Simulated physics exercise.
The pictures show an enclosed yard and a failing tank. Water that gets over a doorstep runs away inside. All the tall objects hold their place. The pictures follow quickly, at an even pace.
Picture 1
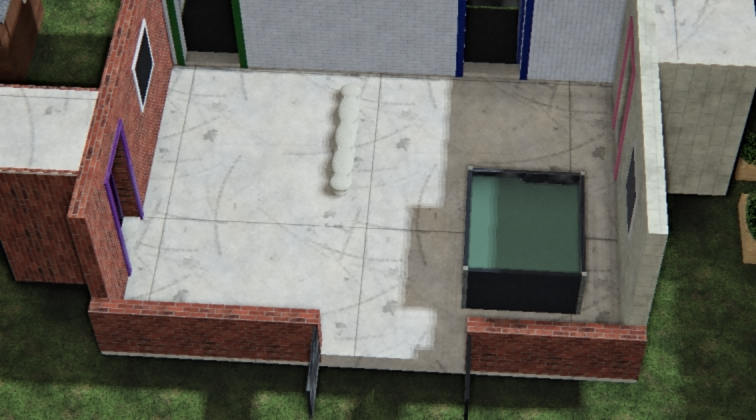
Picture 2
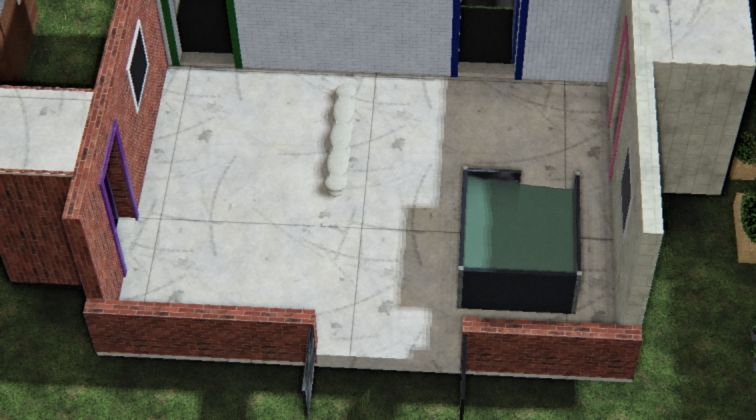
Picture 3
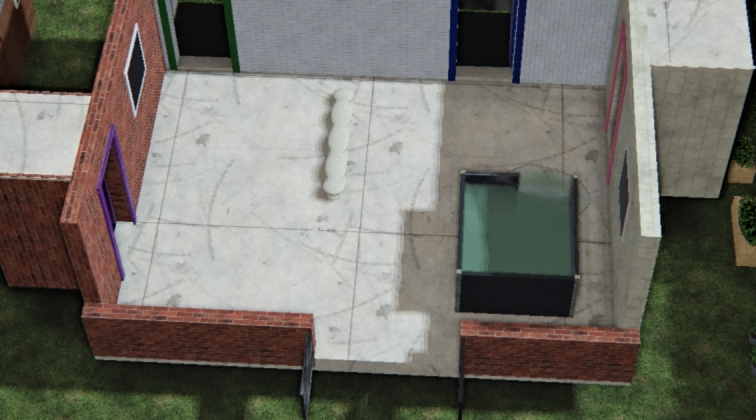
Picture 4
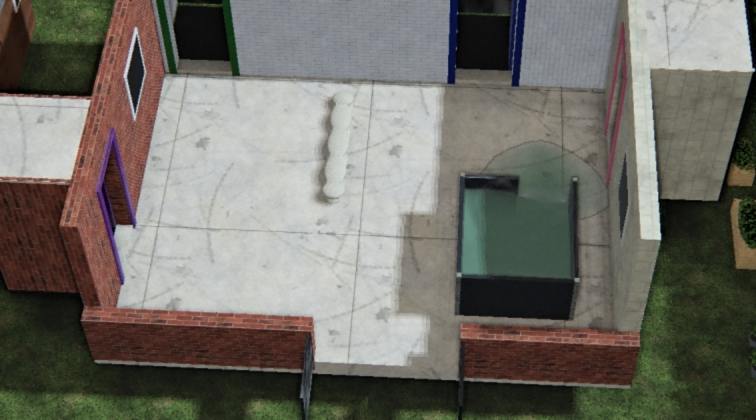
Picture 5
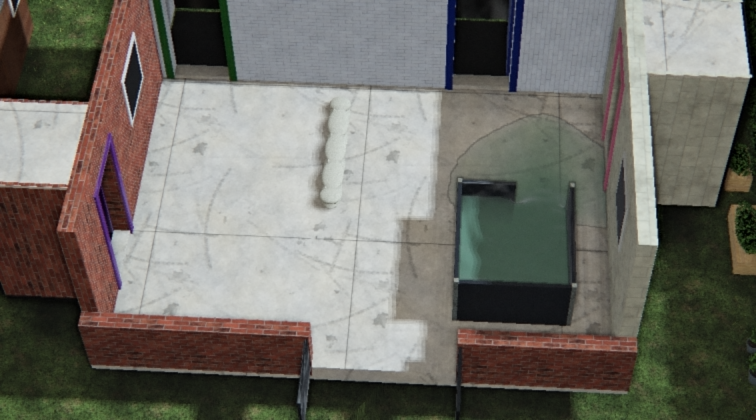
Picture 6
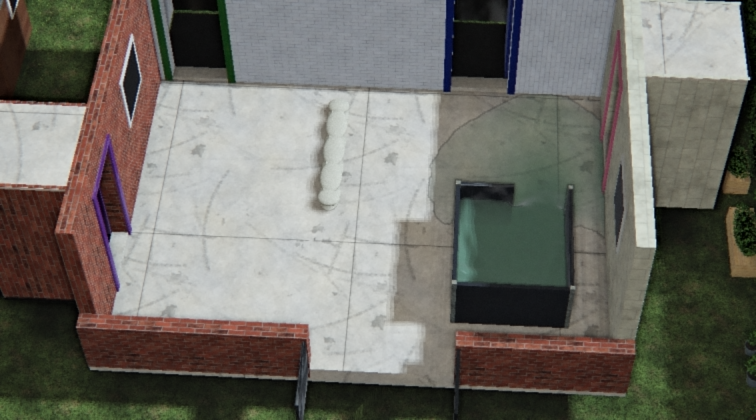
The clip opens on a walled yard with brick and pale walls, a white segmented column and a dark-sided tank of still green water at the right. A gap shows in the tank's far side, and water pours out through it, then spreads across the paving toward the back wall in a widening, see-through pool.
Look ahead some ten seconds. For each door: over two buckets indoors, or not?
One by one: The blue door floods; the pink door holds within the limit; the green door holds within the limit; the purple door holds within the limit.
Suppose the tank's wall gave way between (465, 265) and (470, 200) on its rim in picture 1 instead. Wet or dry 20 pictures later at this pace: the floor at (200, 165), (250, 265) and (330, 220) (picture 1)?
As listed: Covered, covered, awash.
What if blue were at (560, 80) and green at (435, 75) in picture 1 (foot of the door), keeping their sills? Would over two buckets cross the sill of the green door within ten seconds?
In short: Green door is over.
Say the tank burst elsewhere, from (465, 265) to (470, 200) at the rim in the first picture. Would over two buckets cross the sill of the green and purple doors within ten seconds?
One by one: The green door is over, the purple door floods.
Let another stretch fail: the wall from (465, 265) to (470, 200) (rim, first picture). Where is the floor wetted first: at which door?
The purple one.
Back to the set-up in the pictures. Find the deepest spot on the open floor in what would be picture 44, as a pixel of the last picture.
At about (347, 129).
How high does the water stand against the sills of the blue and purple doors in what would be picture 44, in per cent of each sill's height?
About 140 and 40 per cent.
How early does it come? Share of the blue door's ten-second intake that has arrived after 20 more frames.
Near 75 in a hundred.
A moment on, water covers 20 % of the floor; the blue door over two buckets in, the pink door wet at the sill, nothing in, the green door not reached, the purple door not reached.
Next, water covers 25 % of the floor; the blue door far over two buckets in, the pink door under two buckets in, the green door not reached, the purple door not reached.
Then, water covers 40 % of the floor; the blue door far over two buckets in, the pink door under two buckets in, the green door wet at the sill, nothing in, the purple door not reached.
Later, water covers 80 % of the floor; the blue door far over two buckets in, the pink door under two buckets in, the green door under two buckets in, the purple door wet at the sill, nothing in.
In the end, water covers 85 % of the floor; the blue door far over two buckets in, the pink door under two buckets in, the green door under two buckets in, the purple door wet at the sill, nothing in.
